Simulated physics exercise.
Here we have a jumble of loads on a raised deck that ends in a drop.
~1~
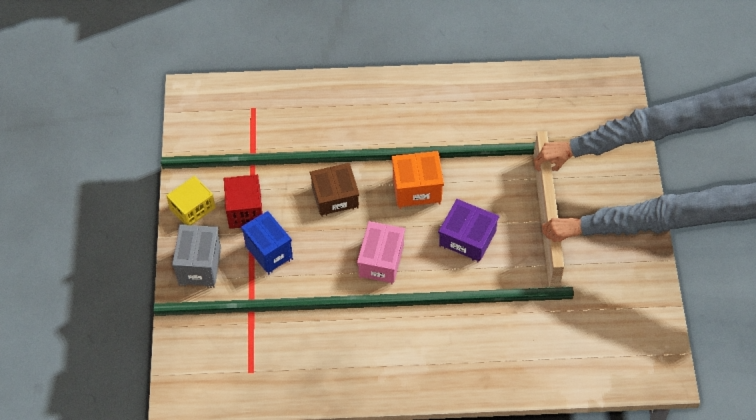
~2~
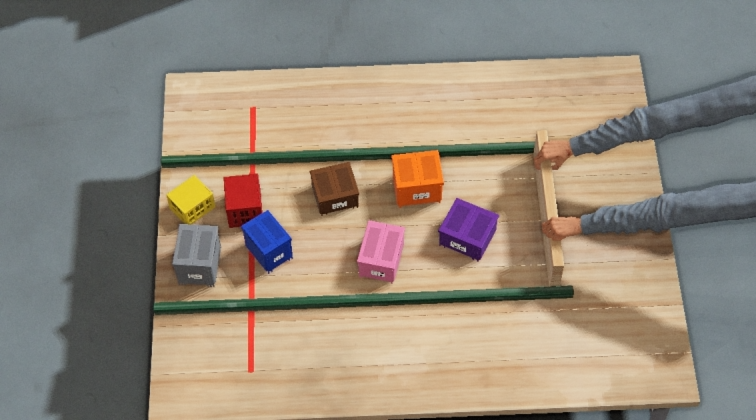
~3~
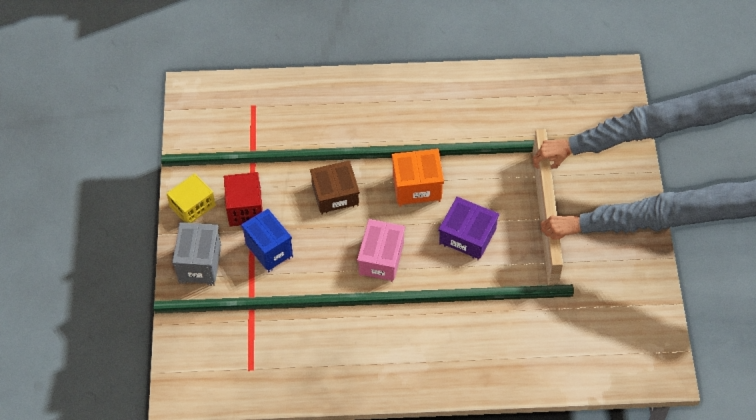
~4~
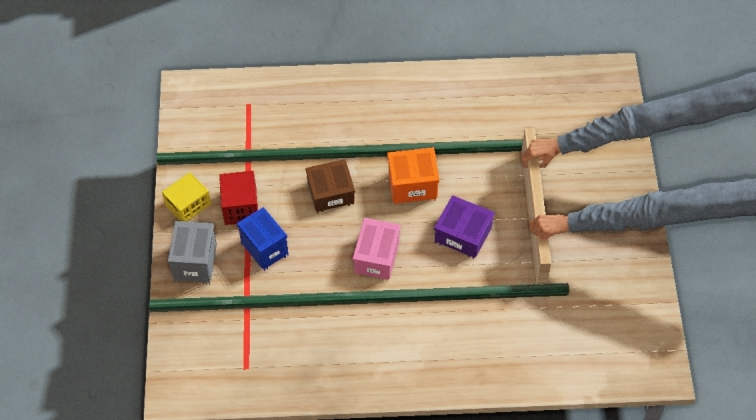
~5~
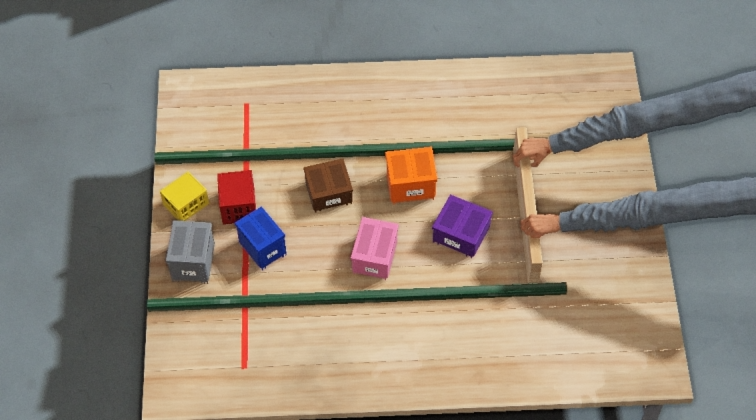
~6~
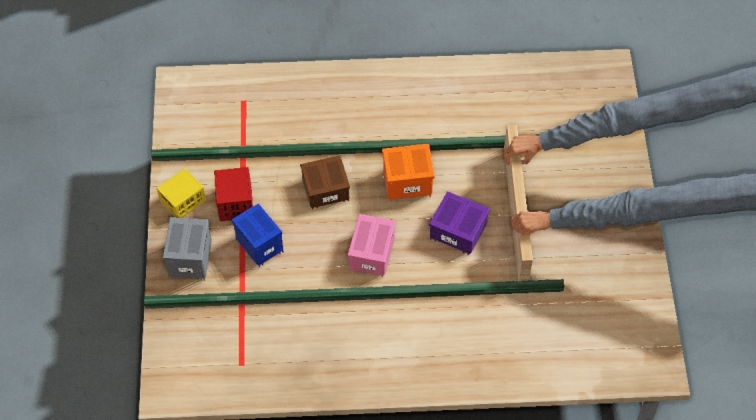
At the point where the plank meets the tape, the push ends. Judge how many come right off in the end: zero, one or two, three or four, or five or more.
Looks to me like the count going over is a three or a four.
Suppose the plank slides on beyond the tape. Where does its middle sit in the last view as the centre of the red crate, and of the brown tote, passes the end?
When the red crate crosses, the middle is near (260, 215); when the brown tote crosses, near (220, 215).
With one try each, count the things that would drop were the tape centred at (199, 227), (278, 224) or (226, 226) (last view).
6, 2, 4.
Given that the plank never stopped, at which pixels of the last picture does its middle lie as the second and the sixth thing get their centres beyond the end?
The first one at (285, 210), the next at (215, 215).
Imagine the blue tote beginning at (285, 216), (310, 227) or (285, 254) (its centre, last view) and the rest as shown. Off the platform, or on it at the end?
Taking the starts in order, it keeps its place, then keeps its place, then falls away.
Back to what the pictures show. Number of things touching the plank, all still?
At rest, 2 are in contact.
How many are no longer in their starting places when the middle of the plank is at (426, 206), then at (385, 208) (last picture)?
At that stage 3; at the next, 4.
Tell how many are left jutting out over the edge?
The count would be 0.
Soon after, none off yet; yellow crate at rest near (182, 194); grey tote at rest near (188, 249); red crate at rest near (234, 194).
After that, none off yet; yellow crate displaced about its own width near (147, 195); grey tote displaced about its own width near (156, 251); red crate displaced about its own width near (187, 196).
In the end, the number that fall off is three or four; gone, blue tote, red crate, grey tote and yellow crate.
